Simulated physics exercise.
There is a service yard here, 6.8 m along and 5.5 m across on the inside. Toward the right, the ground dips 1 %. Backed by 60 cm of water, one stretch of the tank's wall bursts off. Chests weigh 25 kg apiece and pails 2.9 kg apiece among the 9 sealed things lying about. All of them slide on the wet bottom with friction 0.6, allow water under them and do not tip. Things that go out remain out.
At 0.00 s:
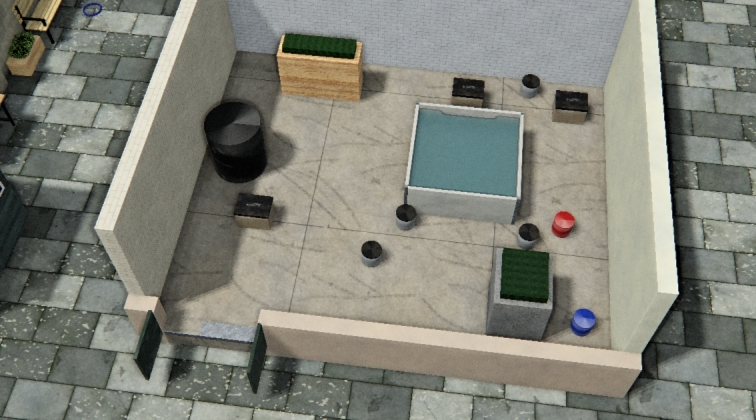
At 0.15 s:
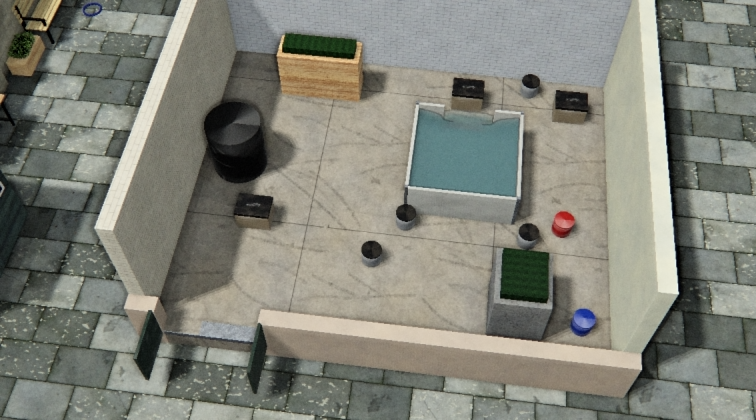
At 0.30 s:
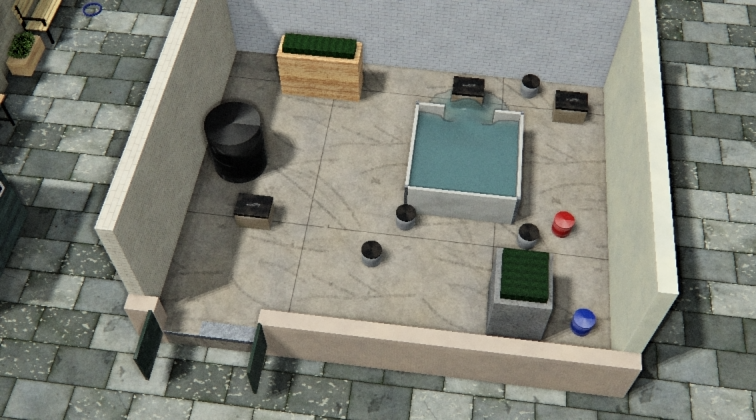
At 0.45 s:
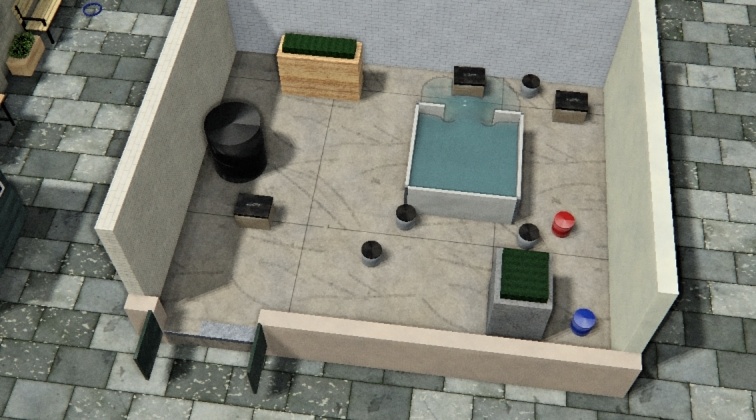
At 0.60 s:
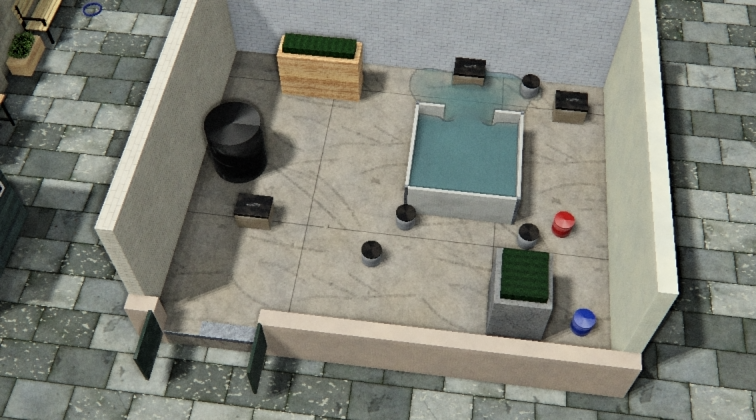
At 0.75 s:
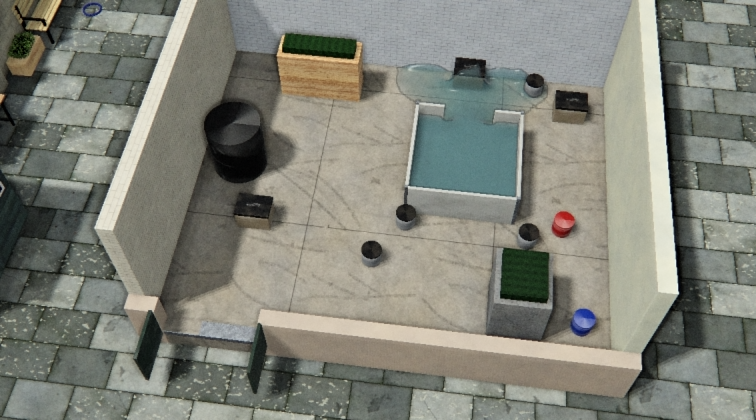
At the start, a walled yard holds a full water tank, planters, small boxes and pots, with red and blue pails at the right. The tank's back wall breaks open and water pours through the gap, then spreads sideways along the rear wall around a box and a pot, which shift slightly.
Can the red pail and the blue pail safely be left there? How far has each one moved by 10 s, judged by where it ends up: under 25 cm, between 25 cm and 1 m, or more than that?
In order: Red pail: Is displaced far; blue pail: Budges somewhat.
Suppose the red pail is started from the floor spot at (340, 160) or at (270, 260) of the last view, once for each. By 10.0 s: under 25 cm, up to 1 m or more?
In that order: It travels far; it holds its place.
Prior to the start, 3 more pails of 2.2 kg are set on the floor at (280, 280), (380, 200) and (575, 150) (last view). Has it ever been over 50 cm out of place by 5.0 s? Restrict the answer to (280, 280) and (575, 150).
So it goes behind the line, then across the line.
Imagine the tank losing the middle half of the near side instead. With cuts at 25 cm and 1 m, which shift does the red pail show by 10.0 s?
Note: Red pail swept well away.
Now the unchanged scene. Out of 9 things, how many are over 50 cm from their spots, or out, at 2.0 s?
The number comes to 1.
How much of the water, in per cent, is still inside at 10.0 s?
Roughly 98 percent.
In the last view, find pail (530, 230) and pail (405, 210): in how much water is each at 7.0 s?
Close to 4 and 4 centimetres.
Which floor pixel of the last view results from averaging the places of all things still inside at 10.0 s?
Near (459, 242).
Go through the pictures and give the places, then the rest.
The first picture shows the red pail at (564, 220) rests on the ground; the blue pail at (584, 318), on the bottom; 3.0 m2 under water; 0 of 9 have shifted.
The second picture shows the red pail at (564, 220), on the bottom; the blue pail at (584, 318), on the bottom; water covers 3.5 m2; 0 of 9 have shifted.
The third picture shows the red pail at (564, 220) rests on the ground; the blue pail at (584, 318), on the bottom; water covers 3.9 m2; 0 of 9 have shifted.
The fourth picture shows the red pail at (564, 220) rests on the ground; the blue pail at (584, 318) rests on the ground; water covers 4.6 m2; 1 of 9 have shifted.
The fifth picture shows the red pail at (564, 220) rests on the ground; the blue pail at (584, 318), on the bottom; 5.1 m2 under water; 1 of 9 have shifted.
The sixth picture shows the red pail at (564, 220) rests on the ground; the blue pail at (584, 318) rests on the ground; water covers 5.5 m2; 2 of 9 have shifted.
After 2.0 s the red pail is near (564, 220), 0.0 m from its start, aground; the blue pail is near (584, 318), 0.0 m from its start, aground; 0 of 9 are out; 1 afloat.
After 4.5 s the red pail is near (547, 272), 1.0 m from its start, afloat; the blue pail is near (564, 341), 0.5 m from its start, afloat; 0 of 9 are out; 3 afloat.
After 7.0 s the red pail is near (577, 324), 1.9 m from its start, afloat; the blue pail is near (555, 322), 0.5 m from its start, afloat; 0 of 9 are out; 3 afloat.
After 10.0 s the red pail is near (548, 343), 2.2 m from its start, afloat; the blue pail is near (558, 306), 0.4 m from its start, afloat; 0 of 9 are out; 6 afloat.
